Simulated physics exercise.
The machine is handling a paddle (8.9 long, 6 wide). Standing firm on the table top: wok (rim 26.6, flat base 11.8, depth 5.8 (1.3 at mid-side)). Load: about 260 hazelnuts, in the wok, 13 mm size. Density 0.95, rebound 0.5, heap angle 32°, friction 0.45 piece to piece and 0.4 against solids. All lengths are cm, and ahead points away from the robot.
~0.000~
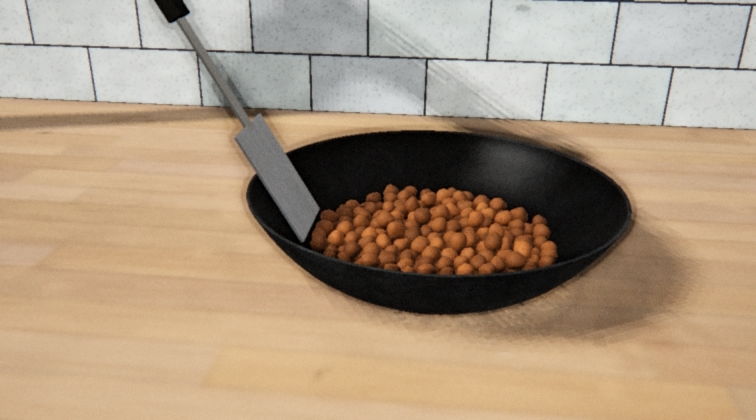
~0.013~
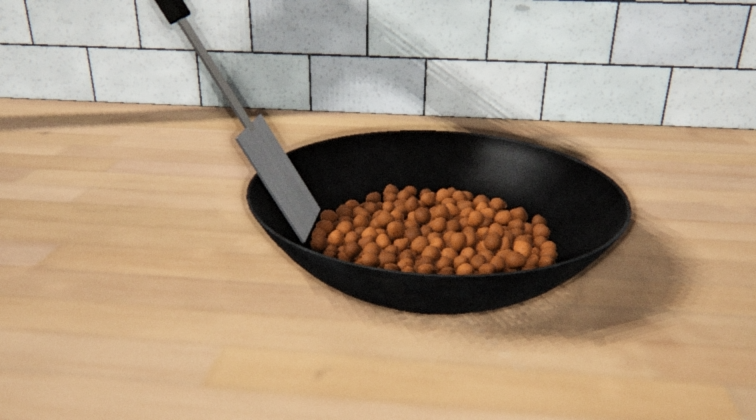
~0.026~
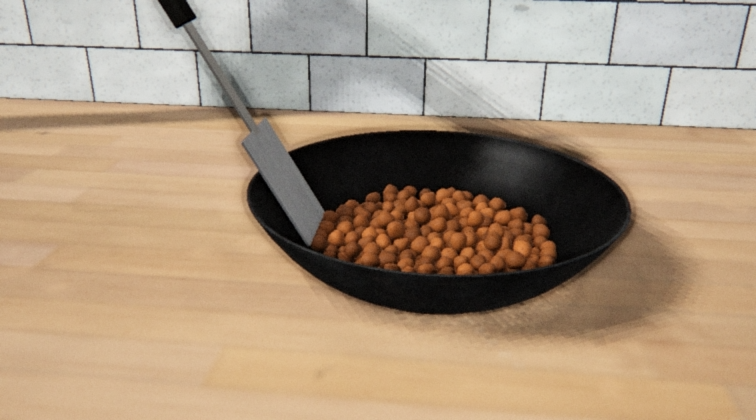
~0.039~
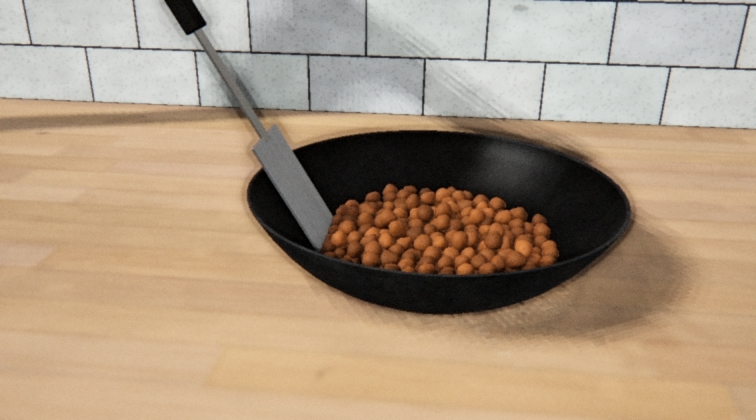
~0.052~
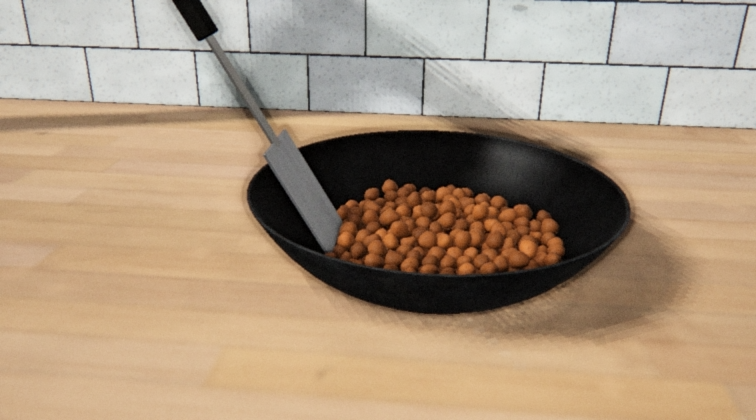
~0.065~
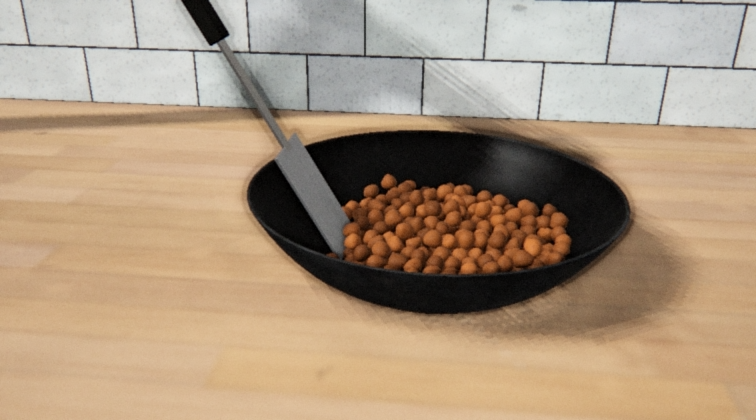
A gray paddle with a black handle rests against the left inside of a black wok holding a heap of round brown nuts on a wooden table top. It barely moves at first, then slides a short way right and slightly down, nudging the nuts rightward as the heap shifts a little.
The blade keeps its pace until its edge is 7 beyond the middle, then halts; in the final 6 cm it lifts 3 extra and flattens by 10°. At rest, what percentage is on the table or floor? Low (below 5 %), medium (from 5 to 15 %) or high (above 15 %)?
On the table or floor the share is low, below 5 %.
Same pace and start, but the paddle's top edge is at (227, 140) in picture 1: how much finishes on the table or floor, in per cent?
Some 0 per cent.
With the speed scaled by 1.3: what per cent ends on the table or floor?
About 0 per cent.
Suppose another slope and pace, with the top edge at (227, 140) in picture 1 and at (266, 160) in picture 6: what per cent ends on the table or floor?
About 0 per cent.
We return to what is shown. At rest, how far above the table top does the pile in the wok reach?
Some 5.5 cm.
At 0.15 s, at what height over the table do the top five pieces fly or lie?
Roughly 4 cm.
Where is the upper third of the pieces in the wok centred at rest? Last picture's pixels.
Around (548, 230).
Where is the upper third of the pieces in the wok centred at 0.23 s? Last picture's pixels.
Around (511, 221).
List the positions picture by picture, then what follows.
The paddle top edge at (248, 125), sloping 60°; upper third of the load around (433, 230), from x 320 to 550, top at y 195; 259 in the wok, in the first picture.
The paddle top edge at (249, 126), sloping 60°; upper third of the load around (432, 230), from x 320 to 550, top at y 195, in the second picture.
The paddle top edge at (254, 129), sloping 60°; upper third of the load around (432, 230), from x 320 to 550, top at y 195, in the third picture.
The paddle top edge at (264, 136), sloping 60°; upper third of the load around (429, 229), from x 330 to 550, top at y 195, in the fourth picture.
The paddle top edge at (275, 141), sloping 60°; upper third of the load around (429, 229), from x 330 to 555, top at y 190, in the fifth picture.
The paddle top edge at (285, 145), sloping 60°; upper third of the load around (433, 229), from x 330 to 565, top at y 185; 259 in the wok, in the sixth picture.
After 0.15 s, sloping 60°, highest piece 4 above the table; 259 in the wok.
After 0.23 s, sloping 56°, highest piece 6 above the table; 259 in the wok.
After 0.47 s, sloping 50°, highest piece 6 above the table; 259 in the wok.
After 1.52 s, sloping 50°, highest piece 5 above the table; 259 in the wok.
In the end, 259 in the wok. That is 0 % on the table or floor.
